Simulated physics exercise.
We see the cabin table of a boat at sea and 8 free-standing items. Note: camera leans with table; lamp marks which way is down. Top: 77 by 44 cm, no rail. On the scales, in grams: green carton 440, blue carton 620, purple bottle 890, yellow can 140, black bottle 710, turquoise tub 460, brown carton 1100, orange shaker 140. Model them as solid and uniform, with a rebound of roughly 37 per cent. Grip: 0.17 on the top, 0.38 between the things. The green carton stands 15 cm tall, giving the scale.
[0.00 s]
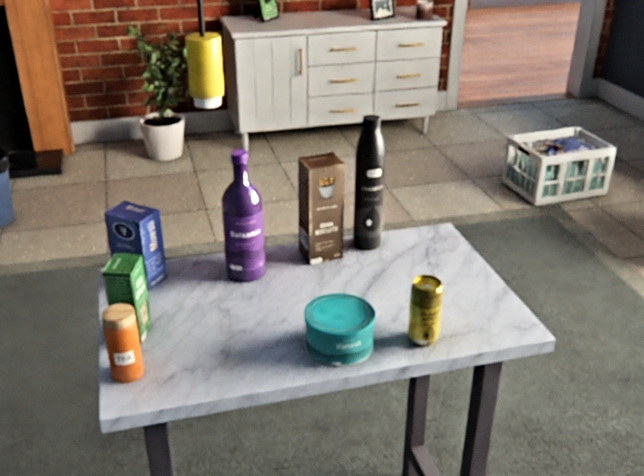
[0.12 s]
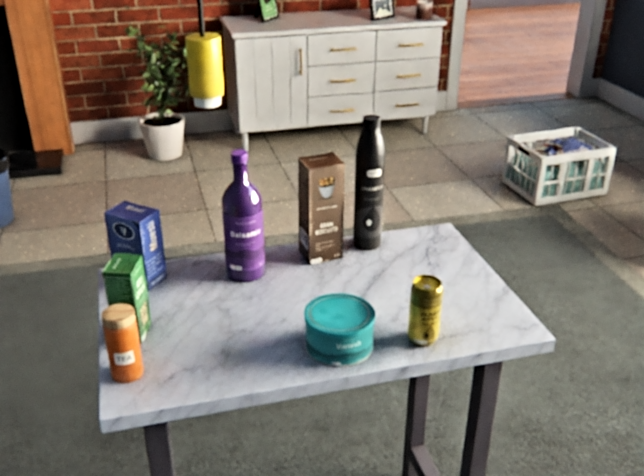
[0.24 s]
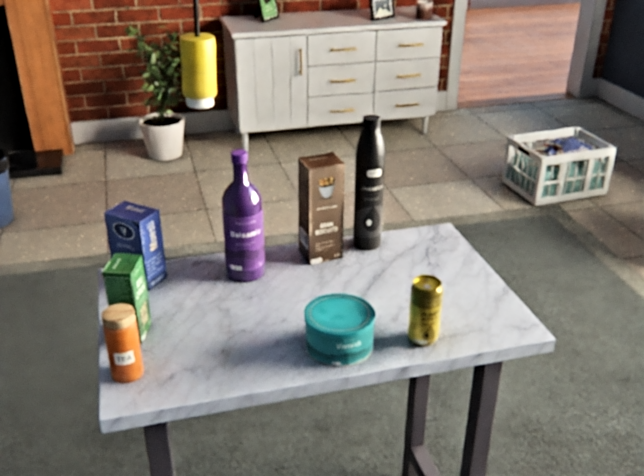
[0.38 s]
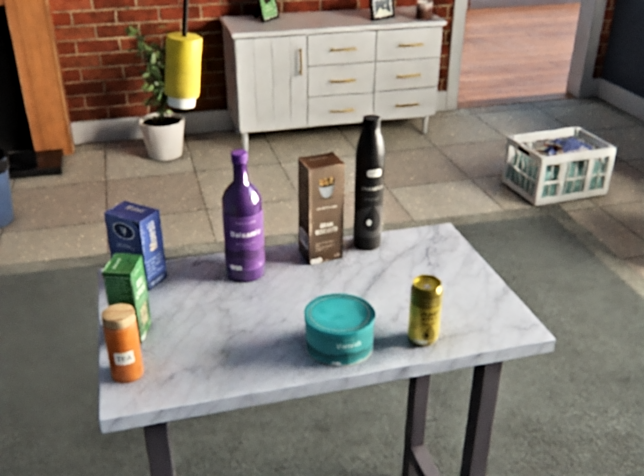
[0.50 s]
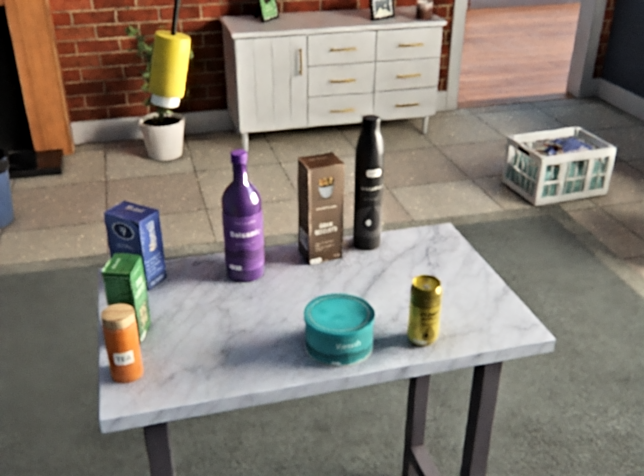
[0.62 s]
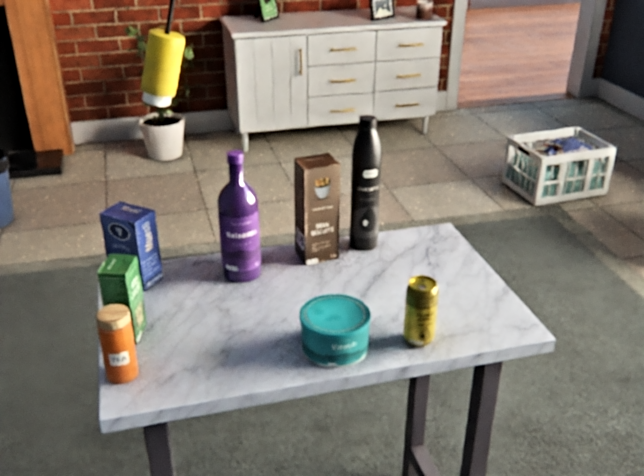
A hanging yellow cylinder swung gradually to the left above a marble table holding eight bottles, boxes and containers, and then the items on the table slid very slightly left together, all staying upright.
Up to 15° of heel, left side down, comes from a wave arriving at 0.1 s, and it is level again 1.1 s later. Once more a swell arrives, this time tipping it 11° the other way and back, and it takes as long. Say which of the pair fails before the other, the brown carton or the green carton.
I would say the latter fails first.
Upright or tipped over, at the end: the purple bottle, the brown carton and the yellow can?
In the last frame the purple bottle remains up, the brown carton remains up and the yellow can remains up.
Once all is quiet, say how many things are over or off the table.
That makes 3.
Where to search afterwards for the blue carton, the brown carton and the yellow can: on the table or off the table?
Blue carton: Goes out of bounds; brown carton: Stays in bounds; yellow can: Stays in bounds.
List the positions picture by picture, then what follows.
The first frame shows boat level; brown carton (321, 209); green carton (128, 299).
The second frame shows boat level; yellow can (425, 311); black bottle (369, 184).
The third frame shows floor tilted 2°, left side down; turquoise tub (339, 329); orange shaker (123, 344).
The fourth frame shows floor tilted 8°, left side down; blue carton (137, 246); purple bottle (243, 215).
The fifth frame shows floor tilted 12°, left side down; yellow can (424, 311); black bottle (369, 184).
The sixth frame shows floor tilted 15°, left side down; brown carton (317, 210); green carton (123, 299).
By 1.02 s, floor tilted 4°, left side down; green carton, blue carton and orange shaker now off the table; brown carton 10 cm from its spot near (273, 214); black bottle 10 cm from its spot.
By 1.32 s, floor tilted 1°, right side down; brown carton 12 cm from its spot near (266, 215); black bottle 11 cm from its spot; yellow can 11 cm from its spot.
By 1.72 s, floor tilted 11°, right side down; brown carton 11 cm from its spot near (267, 215); black bottle 11 cm from its spot; yellow can 11 cm from its spot.
When it is over (2.8 s), off the table, green carton, blue carton and orange shaker; not toppled but over 5 cm from the start, purple bottle, yellow can, black bottle, turquoise tub and brown carton. End places, in pixels of the last picture, brown carton near (273, 214). Brown carton was never lost; green carton went at 0.88 s.
